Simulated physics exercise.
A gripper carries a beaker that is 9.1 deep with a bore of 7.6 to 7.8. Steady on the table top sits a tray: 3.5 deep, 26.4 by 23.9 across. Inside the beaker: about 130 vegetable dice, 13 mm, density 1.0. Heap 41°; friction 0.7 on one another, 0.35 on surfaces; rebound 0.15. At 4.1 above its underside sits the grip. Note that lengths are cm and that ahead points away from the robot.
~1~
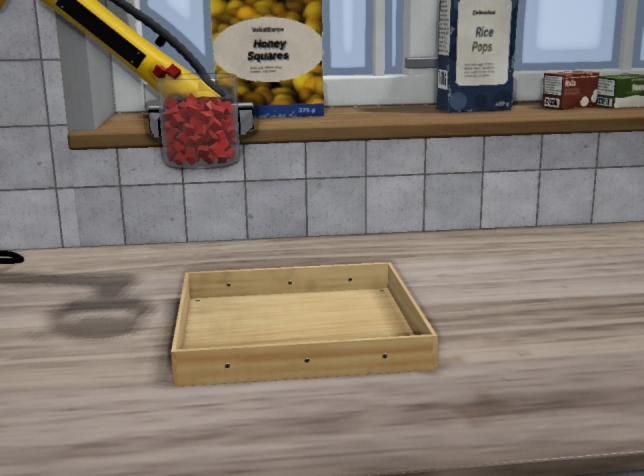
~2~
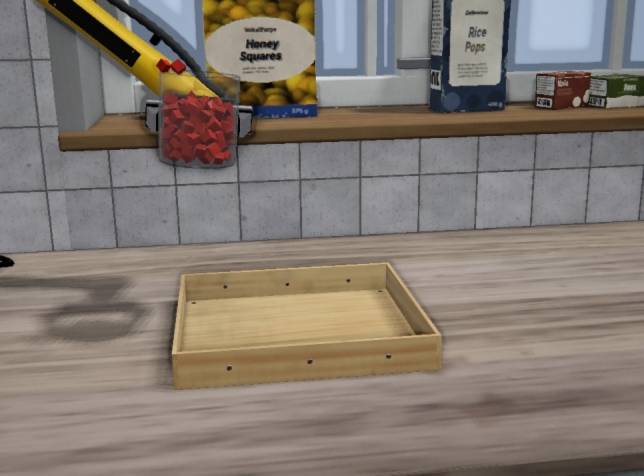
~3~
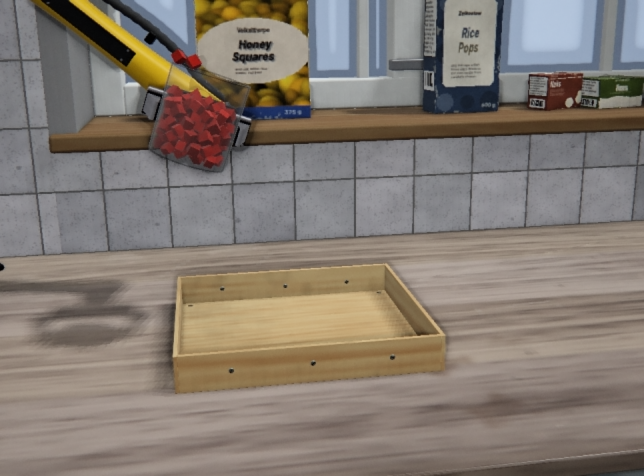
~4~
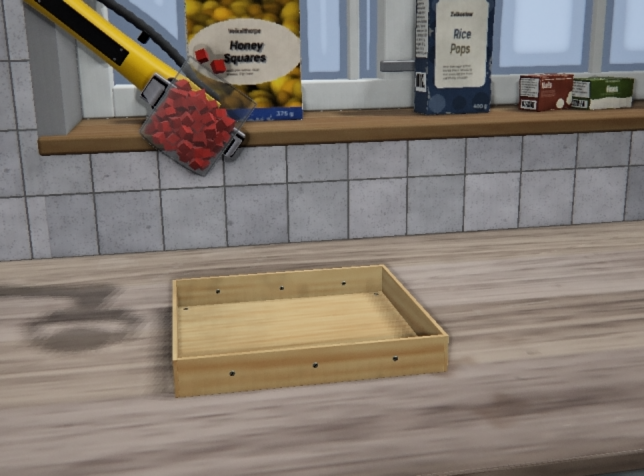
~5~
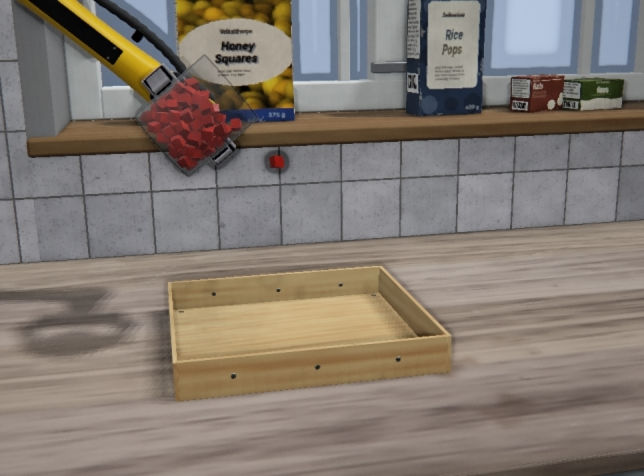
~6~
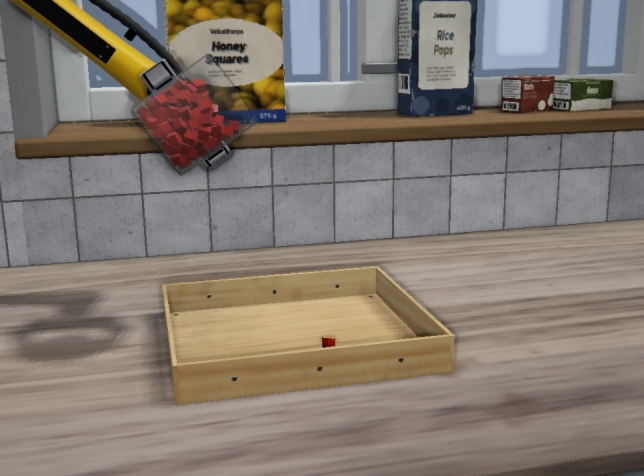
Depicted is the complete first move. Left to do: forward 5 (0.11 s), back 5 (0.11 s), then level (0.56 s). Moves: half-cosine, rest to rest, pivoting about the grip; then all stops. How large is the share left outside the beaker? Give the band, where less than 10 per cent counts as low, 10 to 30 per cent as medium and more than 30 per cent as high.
Medium.
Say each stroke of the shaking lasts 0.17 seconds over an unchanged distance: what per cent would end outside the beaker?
I'd expect close to 5 in a hundred.
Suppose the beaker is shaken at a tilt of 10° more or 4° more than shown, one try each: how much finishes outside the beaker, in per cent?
It would be around 30 and 15 per cent.
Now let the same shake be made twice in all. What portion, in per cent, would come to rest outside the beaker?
Estimate: Around 20 %.
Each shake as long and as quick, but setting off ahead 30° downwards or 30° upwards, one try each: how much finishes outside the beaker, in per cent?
I'd say close to 5 percent for the first and close to 30 percent for the second.
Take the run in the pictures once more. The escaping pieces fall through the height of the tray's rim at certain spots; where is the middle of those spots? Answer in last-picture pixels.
Estimated centre around (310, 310) in pixels.
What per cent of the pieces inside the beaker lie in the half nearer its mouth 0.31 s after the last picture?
About 35 percent.
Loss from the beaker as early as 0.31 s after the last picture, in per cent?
Roughly 15 percent is out.
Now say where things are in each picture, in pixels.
The first frame shows beaker middle at (200, 121), level; upper third of the load around (196, 113), from x 160 to 230, top at y 70; 127 in the beaker.
The second frame shows beaker middle at (199, 120), tilted 5° forward; upper third of the load around (193, 111), from x 165 to 230, top at y 65.
The third frame shows beaker middle at (198, 119), tilted 20° forward; upper third of the load around (194, 110), from x 160 to 230, top at y 55.
The fourth frame shows beaker middle at (197, 118), tilted 37° forward; upper third of the load around (190, 108), from x 150 to 230, top at y 55.
The fifth frame shows beaker middle at (196, 118), tilted 52° forward; upper third of the load around (184, 107), from x 145 to 275, top at y 85; 126 in the beaker, 1 in flight or on a rim.
The sixth frame shows beaker middle at (193, 117), tilted 57° forward; upper third of the load around (182, 105), from x 145 to 330, top at y 85; 126 in the beaker, 1 in the tray.
Then, 0.31 s after the last picture, tilted 53° forward, highest piece 26 above the table; 110 in the beaker, 2 in the tray, 15 in flight or on a rim.
Then, 0.62 s after the last picture, tilted 10° forward, highest piece 29 above the table; 110 in the beaker, 16 in the tray, 1 on the table or floor.
Then, 0.98 s after the last picture, level, highest piece 29 above the table; 110 in the beaker, 16 in the tray, 1 on the table or floor.
Then, 2.03 s after the last picture, level, highest piece 29 above the table; 110 in the beaker, 16 in the tray, 1 on the table or floor.
Final count, 110 in the beaker, 16 in the tray, 1 on the table or floor. That is 13 % outside the beaker.
